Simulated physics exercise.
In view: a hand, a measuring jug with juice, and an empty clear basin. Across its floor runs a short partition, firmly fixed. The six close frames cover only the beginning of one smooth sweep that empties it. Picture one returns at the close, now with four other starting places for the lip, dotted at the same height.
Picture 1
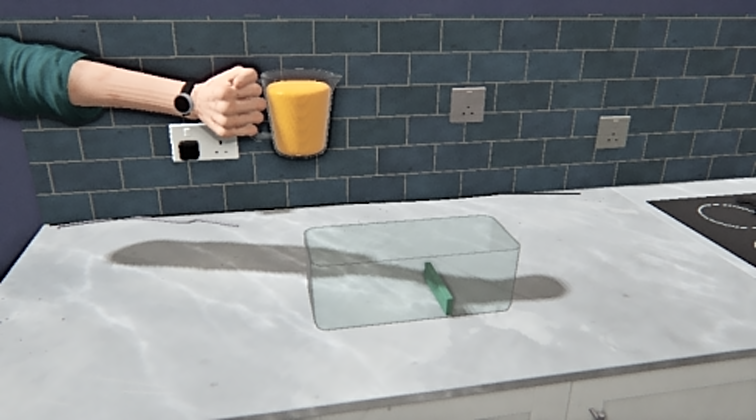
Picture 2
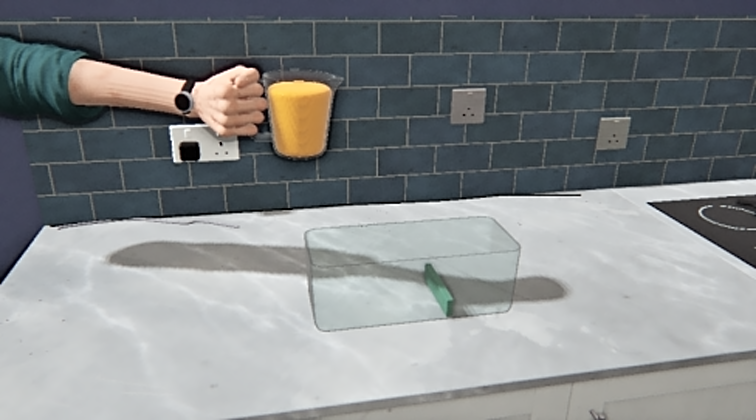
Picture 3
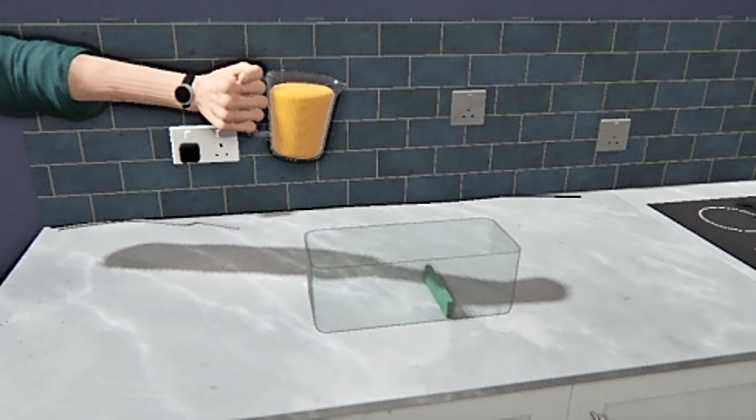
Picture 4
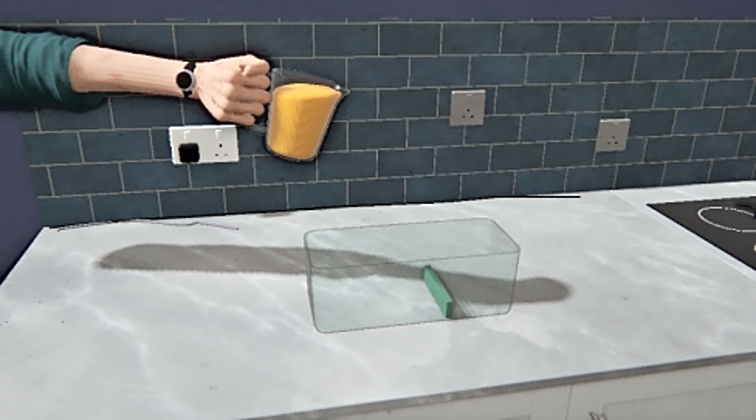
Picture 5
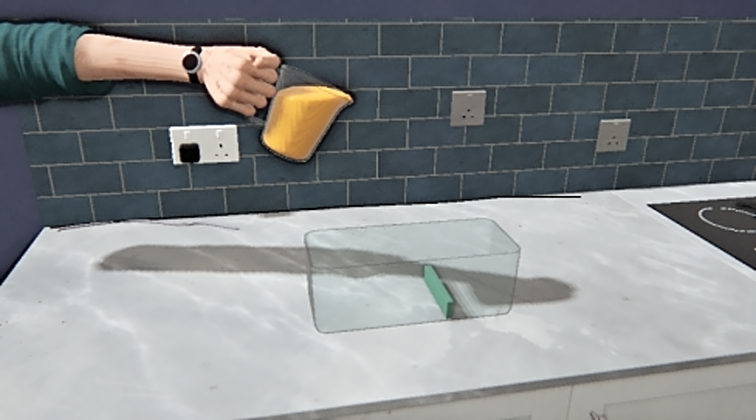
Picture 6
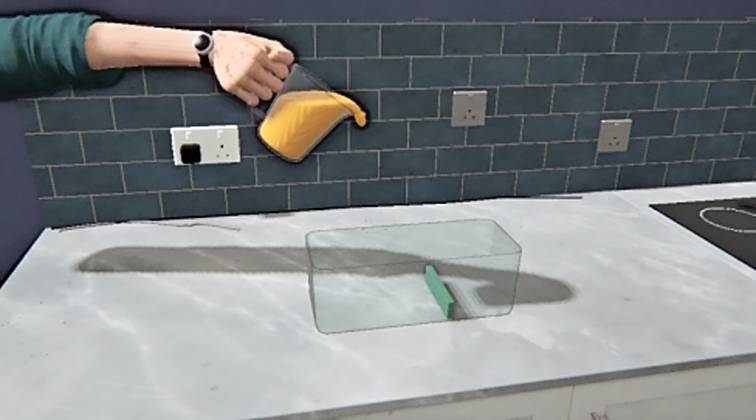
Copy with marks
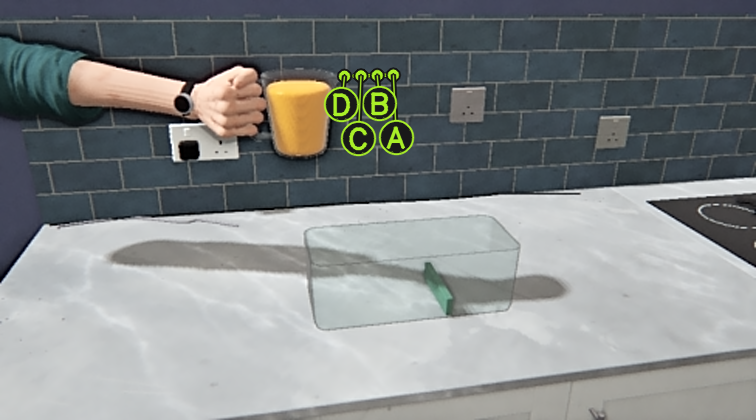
A hand tilting a measuring jug of orange juice rightward above a clear basin with a green partition, juice just passing the lip.
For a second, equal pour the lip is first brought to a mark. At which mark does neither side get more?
Choose A.
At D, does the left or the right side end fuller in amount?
More ends on the left.
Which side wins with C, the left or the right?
The left side.
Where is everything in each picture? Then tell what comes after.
Upright, lip at (340, 76); basin from (314, 328) to (510, 307); top of the wall at (438, 279); nothing has left yet, in the first picture.
Upright, lip at (342, 78); nothing has left yet, in the second picture.
Tipped about 7°, lip at (345, 84); nothing has left yet, in the third picture.
Tipped about 15°, lip at (348, 91); nothing has left yet, in the fourth picture.
Tipped about 26°, lip at (352, 101); nothing has left yet, in the fifth picture.
Tipped about 39°, lip at (355, 113); juice is over the lip, down to (361, 122), in the sixth picture.
In lime, A at (393, 75); B at (377, 75); C at (360, 75); D at (344, 76).
If A is chosen, about 47 % ends left of the wall and 51 % right of it.
If B is chosen, about 79 % ends left of the wall and 15 % right of it; 6 % is lost outside.
If C is chosen, about 86 % ends left of the wall and 11 % right of it; 4 % is lost outside.
If D is chosen, about 82 % ends left of the wall and 15 % right of it; 3 % is lost outside.
